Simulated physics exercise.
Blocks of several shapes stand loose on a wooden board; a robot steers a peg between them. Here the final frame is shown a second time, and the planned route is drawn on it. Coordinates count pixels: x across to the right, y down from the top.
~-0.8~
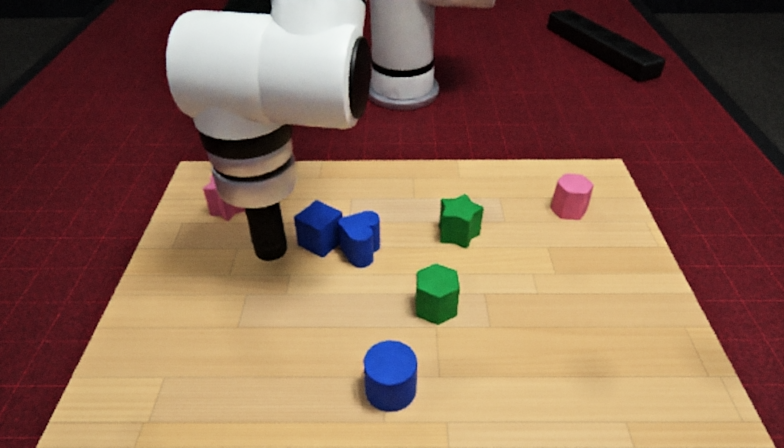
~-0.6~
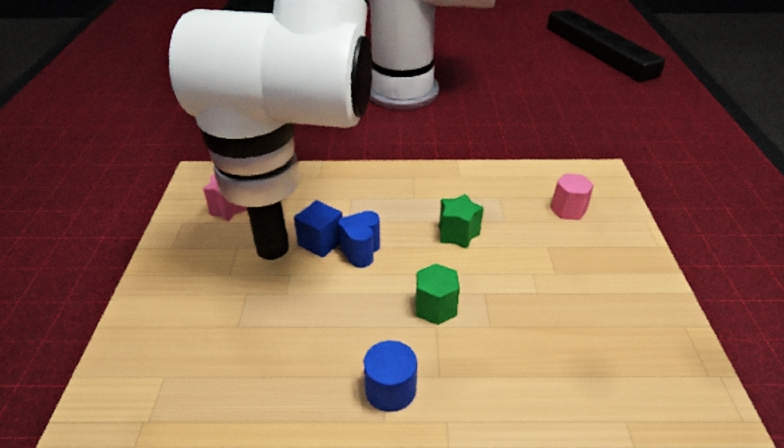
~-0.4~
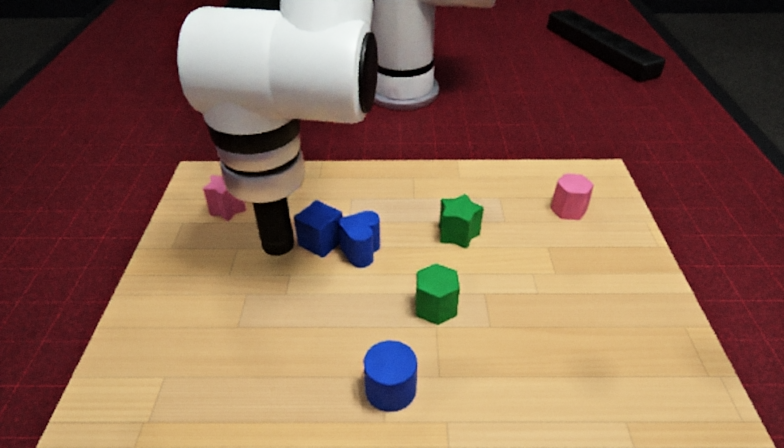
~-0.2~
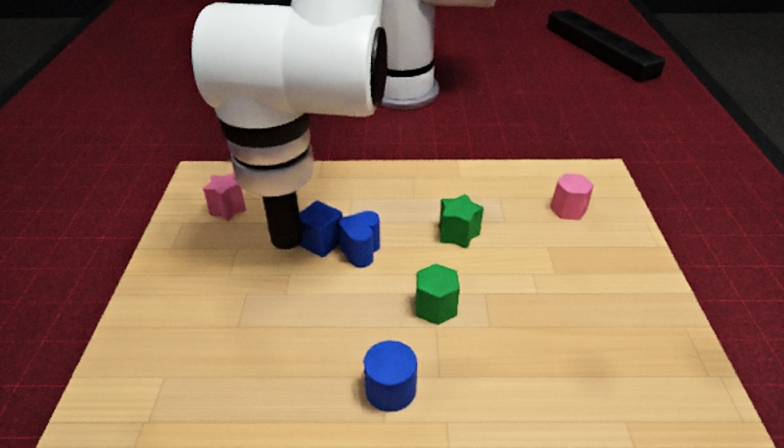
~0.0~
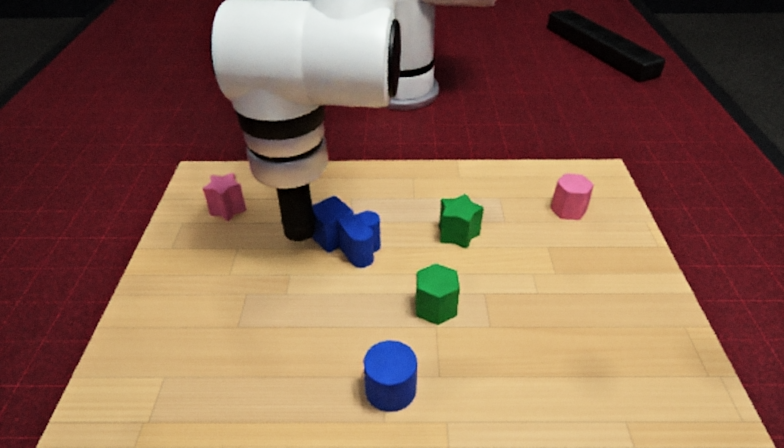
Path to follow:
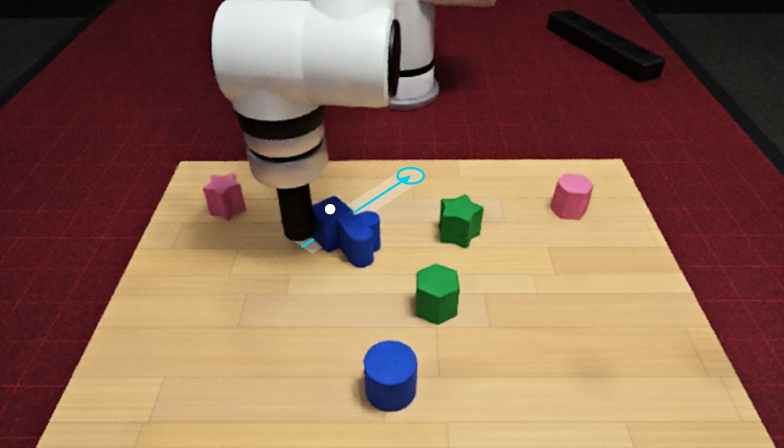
The clip shows a robot arm with a black peg above a wooden board of blue, green and pink blocks; the peg moves a short way right and nudges the blue square block slightly beside the blue heart-shaped block.
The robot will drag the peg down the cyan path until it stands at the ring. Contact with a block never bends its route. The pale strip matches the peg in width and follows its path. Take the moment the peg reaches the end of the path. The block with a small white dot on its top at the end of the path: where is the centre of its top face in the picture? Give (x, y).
I'd place it at (386, 191), taking the centre of its top.
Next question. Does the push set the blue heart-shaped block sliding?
In short: No.
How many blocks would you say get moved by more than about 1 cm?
One gets moved.
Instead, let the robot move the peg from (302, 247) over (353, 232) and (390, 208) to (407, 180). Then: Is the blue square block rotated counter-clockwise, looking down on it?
Answer: No.
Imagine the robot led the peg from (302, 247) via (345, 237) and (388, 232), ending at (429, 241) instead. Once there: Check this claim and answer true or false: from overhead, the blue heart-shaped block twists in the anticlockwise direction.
It is false.
Path on the board, in a line from (302, 247) to (411, 176); the dot is on the blue square block.
What follows on the original path. One third of the way, peg (341, 206); blue square block (373, 195), turned 60° clockwise.
Two thirds of the way, peg (378, 182); blue square block (386, 191), turned 80° clockwise.
At the end, peg (411, 162); blue square block (386, 191), turned 80° clockwise; blue heart-shaped block in place.
